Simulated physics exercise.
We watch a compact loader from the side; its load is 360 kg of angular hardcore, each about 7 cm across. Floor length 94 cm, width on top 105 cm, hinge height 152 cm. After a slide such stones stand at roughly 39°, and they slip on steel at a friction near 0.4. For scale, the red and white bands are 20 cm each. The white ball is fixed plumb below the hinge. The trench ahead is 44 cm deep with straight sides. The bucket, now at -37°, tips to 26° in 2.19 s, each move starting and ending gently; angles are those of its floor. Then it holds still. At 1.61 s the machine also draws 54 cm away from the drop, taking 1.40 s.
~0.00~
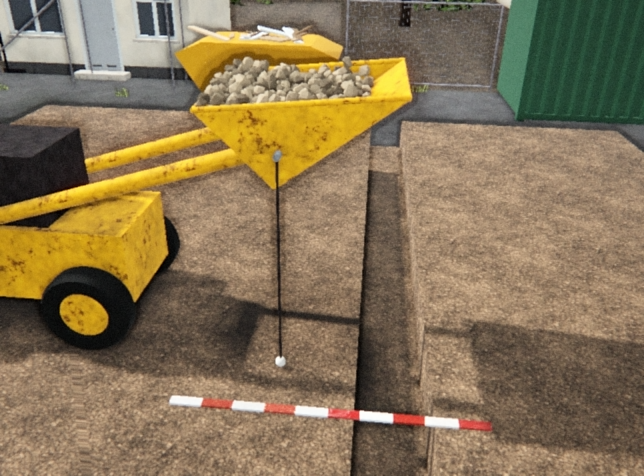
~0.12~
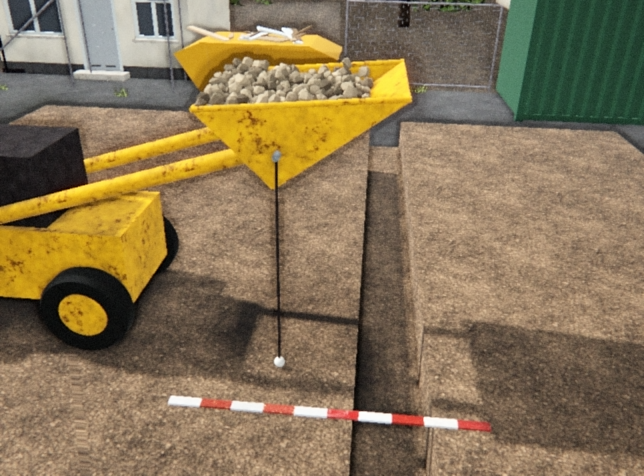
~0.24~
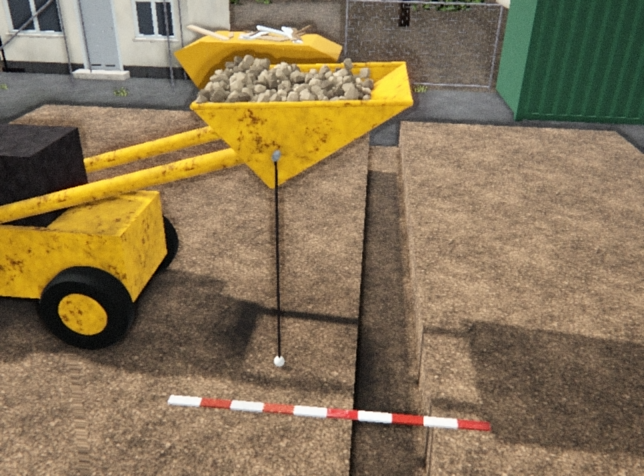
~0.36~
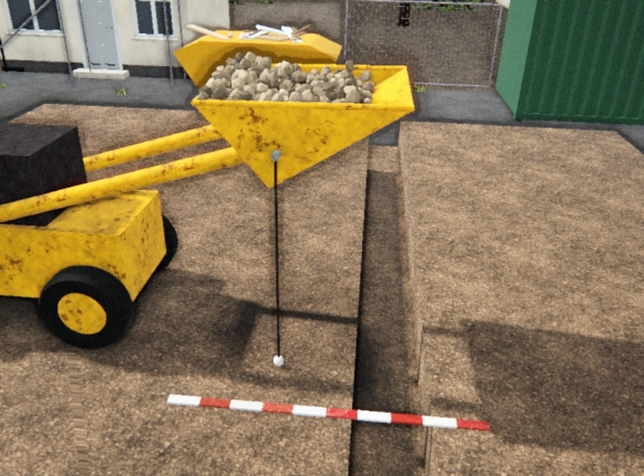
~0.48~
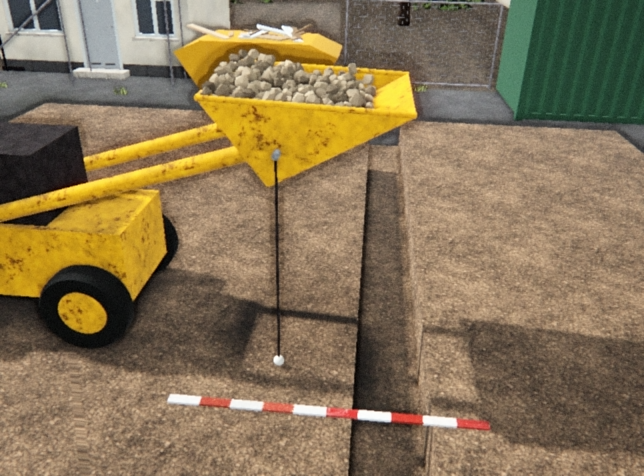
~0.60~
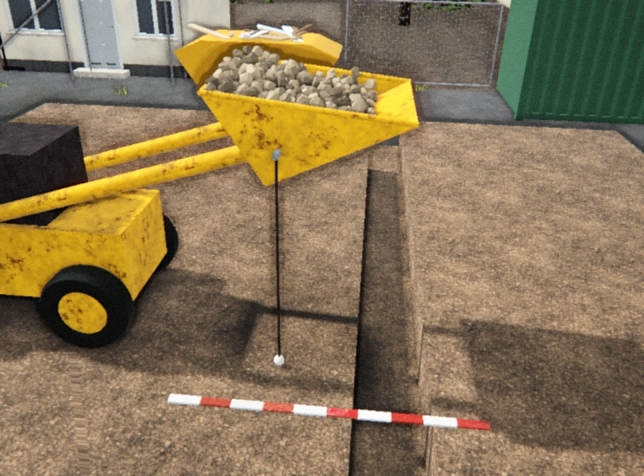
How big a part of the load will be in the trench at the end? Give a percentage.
Close to 75 in a hundred.
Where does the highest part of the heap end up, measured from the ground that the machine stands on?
About 16 cm above it.
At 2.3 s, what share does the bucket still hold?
Roughly 65 per cent is still inside.
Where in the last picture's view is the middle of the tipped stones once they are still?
Their middle is at about (379, 352).
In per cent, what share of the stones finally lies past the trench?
Some 5 per cent of the load.
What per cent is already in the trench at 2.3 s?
About 25 per cent by then.
After 1.6 s the floor is at 16°; 100 % in the bucket; the foremost stones are at (379, 169).
After 2.3 s the floor is at 26°; 67 % in the bucket, 8 % short of the trench, 24 % in the trench; the foremost stones are at (422, 324).
After 3.5 s the floor is at 26°; 18 % in the bucket, 24 % short of the trench, 55 % in the trench, 3 % past the trench; the foremost stones are at (468, 332).
After 6.0 s the floor is at 26°; 0 % in the bucket, 23 % short of the trench, 74 % in the trench, 3 % past the trench; the foremost stones are at (468, 332).
